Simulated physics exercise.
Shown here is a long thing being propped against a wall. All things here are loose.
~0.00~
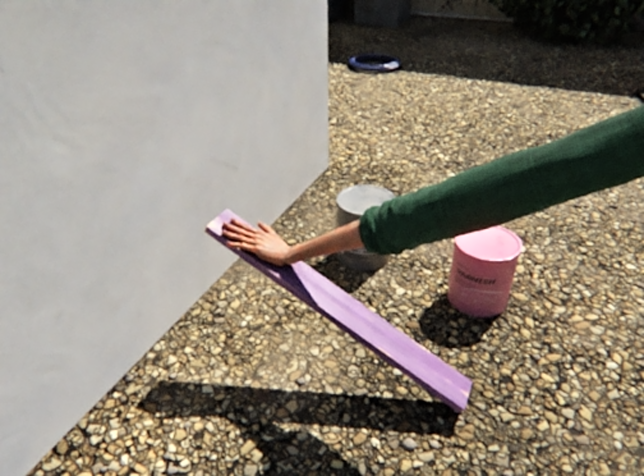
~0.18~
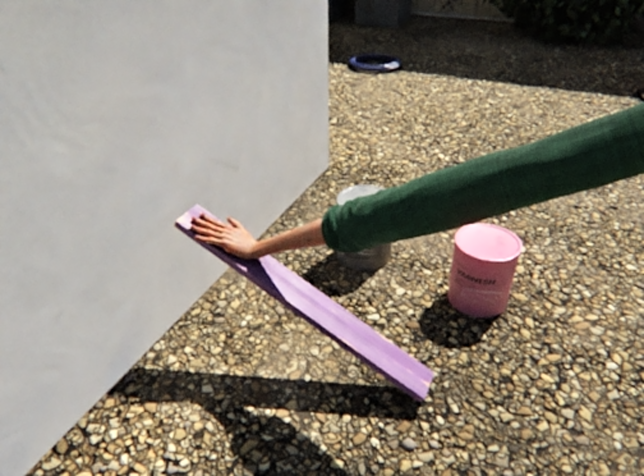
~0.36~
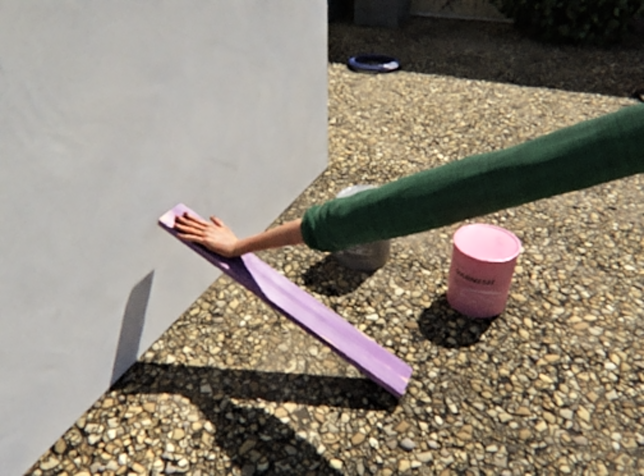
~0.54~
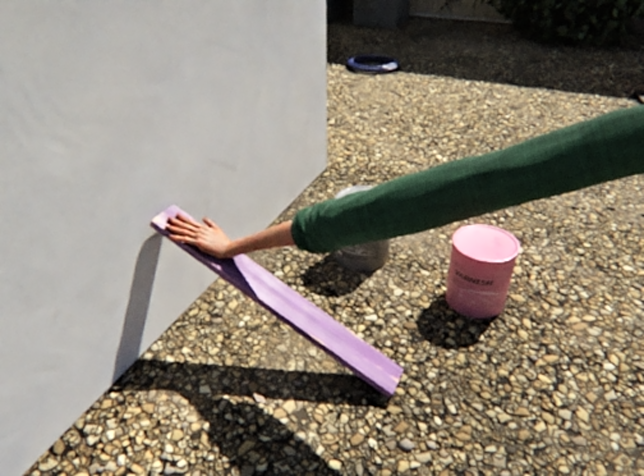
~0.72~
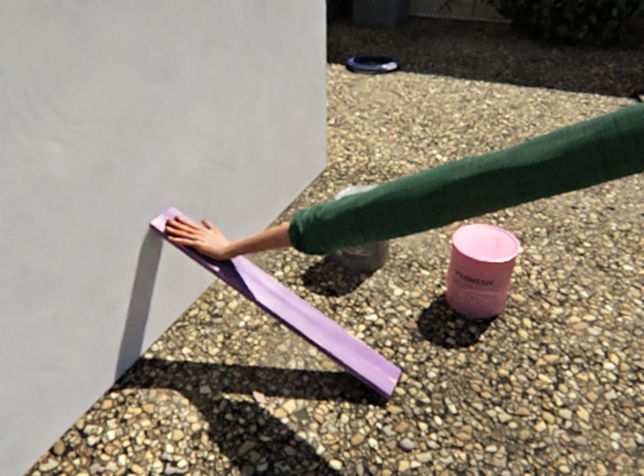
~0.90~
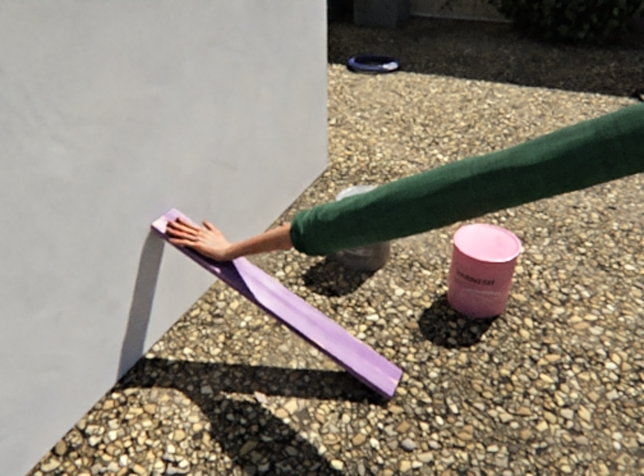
To begin with, a hand at the end of a green sleeve holds a slanted purple plank by its upper end, clear of a pale wall, with buckets behind on the pebbled ground. The arm moves the plank left until it leans against the wall, then plank and hand stay still.
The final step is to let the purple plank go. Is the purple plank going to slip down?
Watch, it ends up lower than before.
After 1.32 s, purple plank 21° lower than it was left near (292, 341).
After 1.76 s, purple plank 27° lower than it was left near (294, 352).
At rest (2.2 s), moved from the start, purple plank; the other 2 in place. Seen from the same camera at the end, purple plank near (294, 352). The plank slides down.
